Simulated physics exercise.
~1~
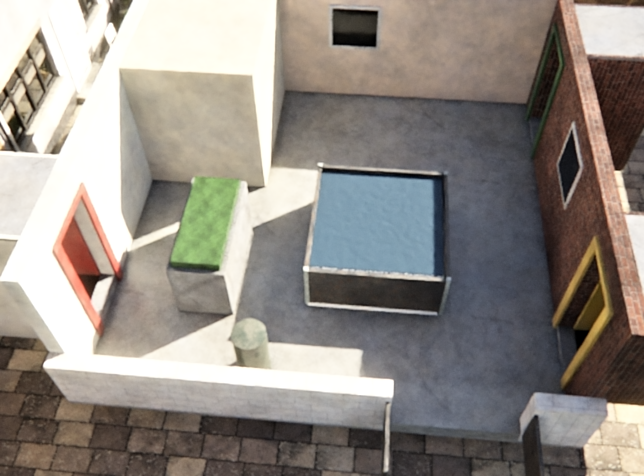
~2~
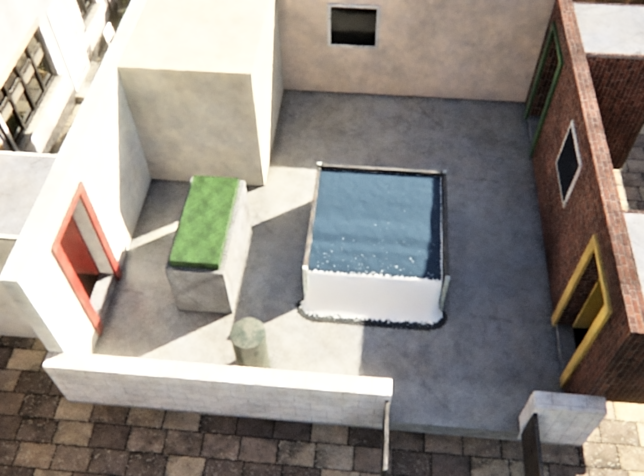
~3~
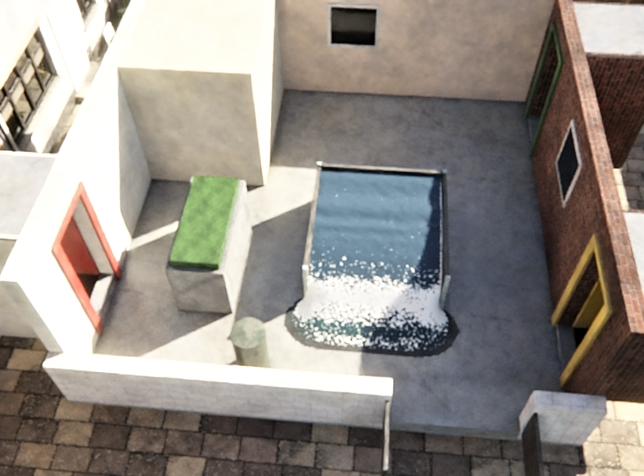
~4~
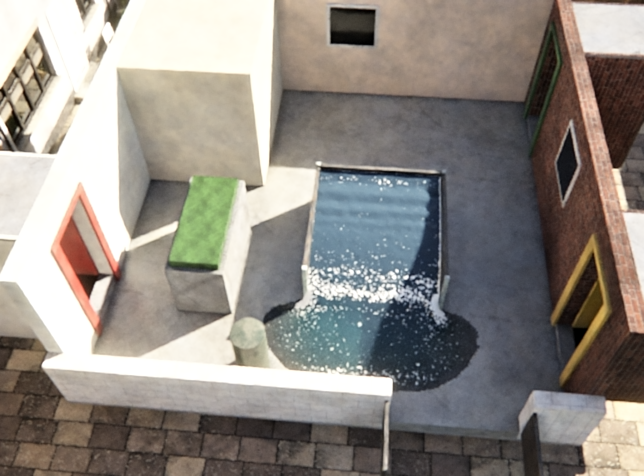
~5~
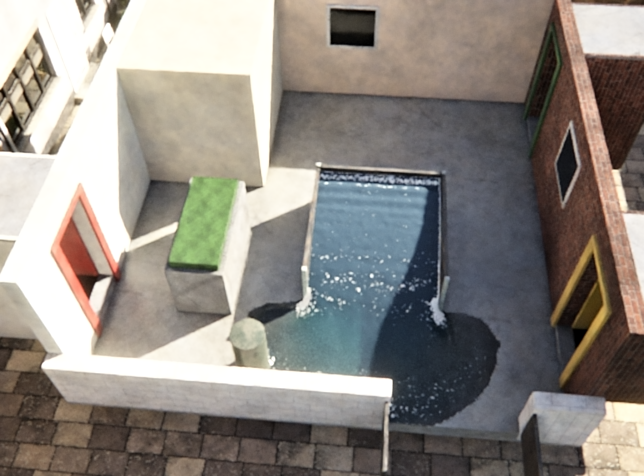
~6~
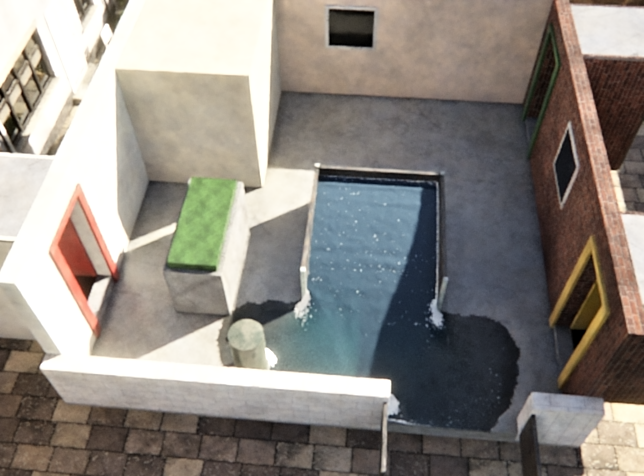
The clip shows a walled yard from above, with red, yellow and green doorways, where the near side of an open water tank gives way and water pours out, spreading across the grey floor toward the viewer and sideways.
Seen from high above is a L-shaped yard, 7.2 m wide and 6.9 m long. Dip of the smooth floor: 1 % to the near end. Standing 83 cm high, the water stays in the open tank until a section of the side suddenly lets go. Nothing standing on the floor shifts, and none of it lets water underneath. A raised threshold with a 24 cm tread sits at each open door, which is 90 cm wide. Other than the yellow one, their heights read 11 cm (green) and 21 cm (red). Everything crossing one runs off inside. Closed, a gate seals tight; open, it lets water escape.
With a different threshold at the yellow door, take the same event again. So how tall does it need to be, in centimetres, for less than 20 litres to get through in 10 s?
It would need to be around 10.5 cm tall.
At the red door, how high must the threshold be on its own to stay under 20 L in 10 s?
Red would need about 20 cm on its own.
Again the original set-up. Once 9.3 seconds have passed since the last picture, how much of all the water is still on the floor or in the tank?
Close to 54 in a hundred.
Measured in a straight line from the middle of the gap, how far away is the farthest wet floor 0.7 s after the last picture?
It gets close to 4.0 metres out.
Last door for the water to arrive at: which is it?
I'd go with the green door.
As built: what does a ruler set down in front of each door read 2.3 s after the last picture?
Door by door in cm - green 0, red 26, yellow 7.
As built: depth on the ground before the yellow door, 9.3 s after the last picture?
Some 4.0 cm.
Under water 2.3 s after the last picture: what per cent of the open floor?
Wet share: Around 40 %.
Then, 0.7 s after the last picture water covers 25 % of the floor, deepest (58 cm) near (356, 393); 3 cm at the yellow door, 0 litres in over its 9 cm threshold.
Then, 2.3 s after the last picture water covers 40 % of the floor, deepest (34 cm) near (555, 421); 7 cm at the yellow door, 0 litres in over its 9 cm threshold.
Then, 9.3 s after the last picture water covers 95 % of the floor, deepest (10 cm) near (188, 390); 4 cm at the yellow door, 32 litres in over its 9 cm threshold.
At the yellow door as built, the water peaked near 15 cm, 3.5 s after the last picture.
Run again over the same 10 s with other heights there, 32 litres in over 9 cm, 12 litres over 12 cm. The limit of 20 litres is kept from about 10.5 cm up.
